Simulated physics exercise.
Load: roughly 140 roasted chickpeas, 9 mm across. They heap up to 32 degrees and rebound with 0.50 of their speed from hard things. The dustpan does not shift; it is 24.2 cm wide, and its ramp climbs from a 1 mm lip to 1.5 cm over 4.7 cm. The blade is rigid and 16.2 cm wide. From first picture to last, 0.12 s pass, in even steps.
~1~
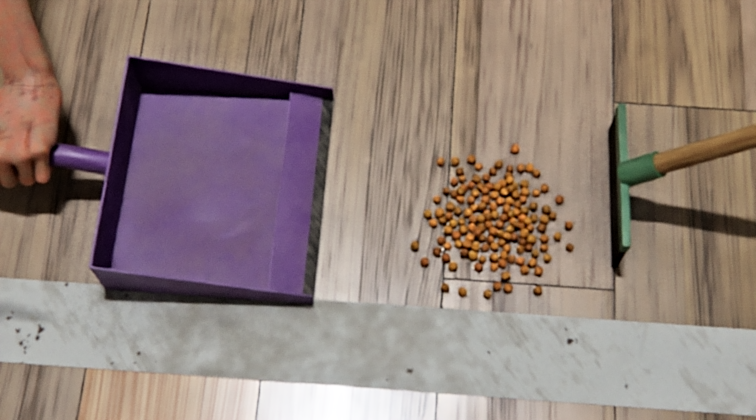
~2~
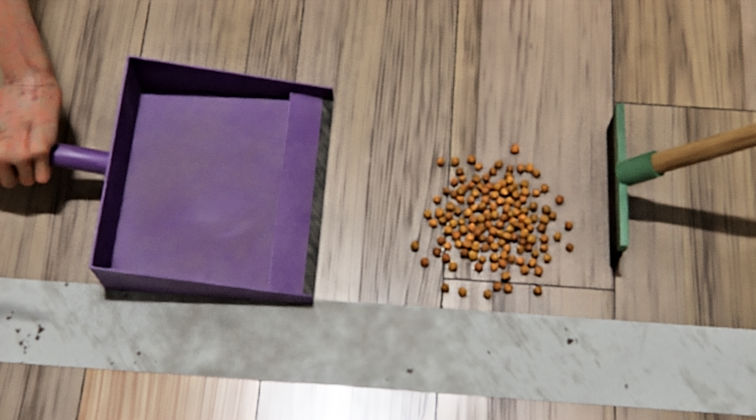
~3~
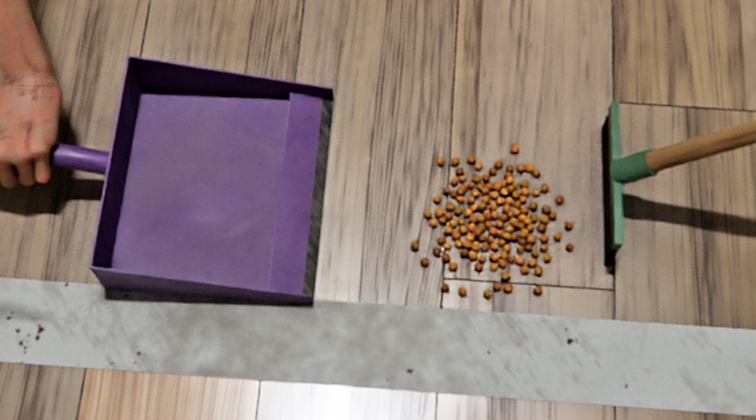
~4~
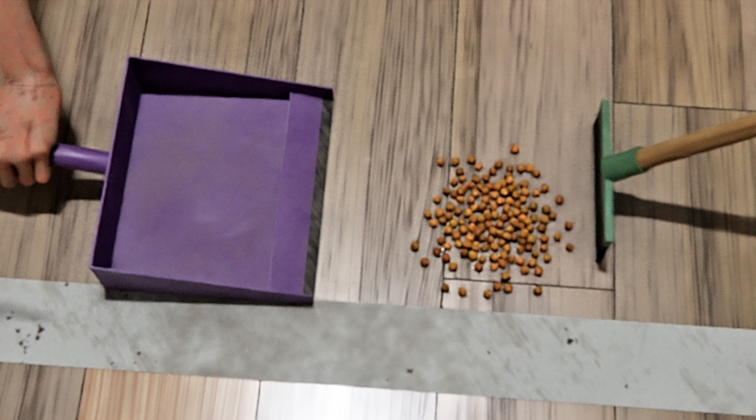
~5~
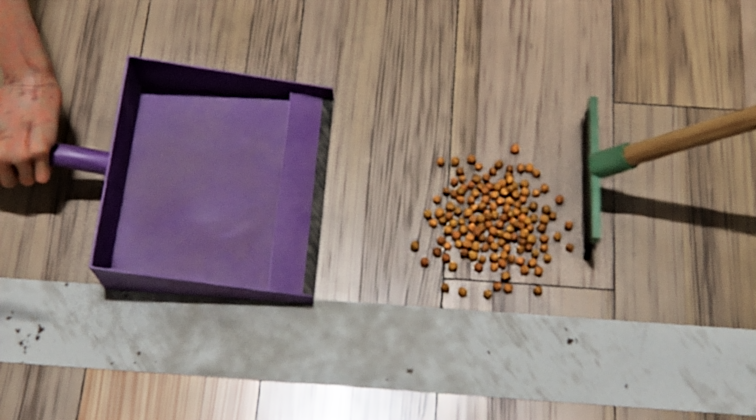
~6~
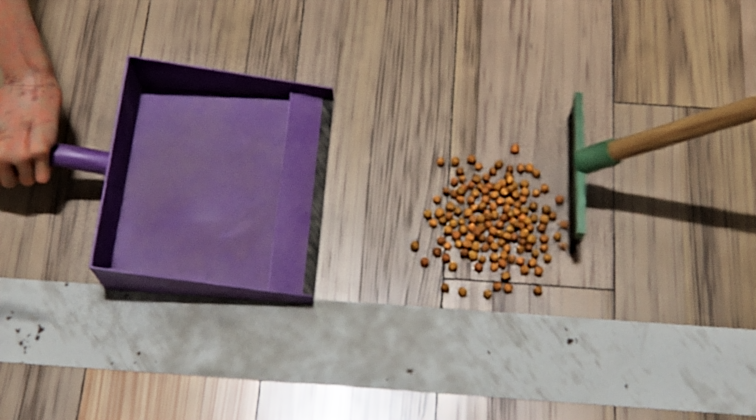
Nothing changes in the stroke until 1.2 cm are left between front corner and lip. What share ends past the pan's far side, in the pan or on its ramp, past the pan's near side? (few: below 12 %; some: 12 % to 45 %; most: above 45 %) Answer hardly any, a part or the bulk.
Past the pan's far side: Hardly any; in the pan or on its ramp: A part; past the pan's near side: Hardly any.
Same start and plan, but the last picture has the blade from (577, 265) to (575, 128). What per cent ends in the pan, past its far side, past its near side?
Pan 35, far 0, near 25.
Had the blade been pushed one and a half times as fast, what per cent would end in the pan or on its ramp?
In that case some 30 per cent.
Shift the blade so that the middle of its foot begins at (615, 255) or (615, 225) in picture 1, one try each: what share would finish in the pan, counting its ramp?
Some 50 and 45 per cent.
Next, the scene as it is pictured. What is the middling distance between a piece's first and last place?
Roughly 12 cm.
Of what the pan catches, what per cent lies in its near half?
Roughly 10 per cent.
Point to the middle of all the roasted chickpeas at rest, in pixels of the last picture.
Around (359, 217).
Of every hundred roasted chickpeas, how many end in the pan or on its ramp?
Roughly 25 per cent.
Then, 0.21 s after the last picture, middle of the blade 14 cm from the lip; 0 % over the lip, far side 0 %, near side 0 %.
Then, 0.35 s after the last picture, middle of the blade 5 cm from the lip; 0 % over the lip, far side 0 %, near side 0 %.
Then, 0.61 s after the last picture, middle of the blade 1 cm from the lip; 25 % over the lip, far side 5 %, near side 0 %.
In the end, far side 5 %, pan 25 %, near side 0 %, in front of the lip or behind the blade 70 %.
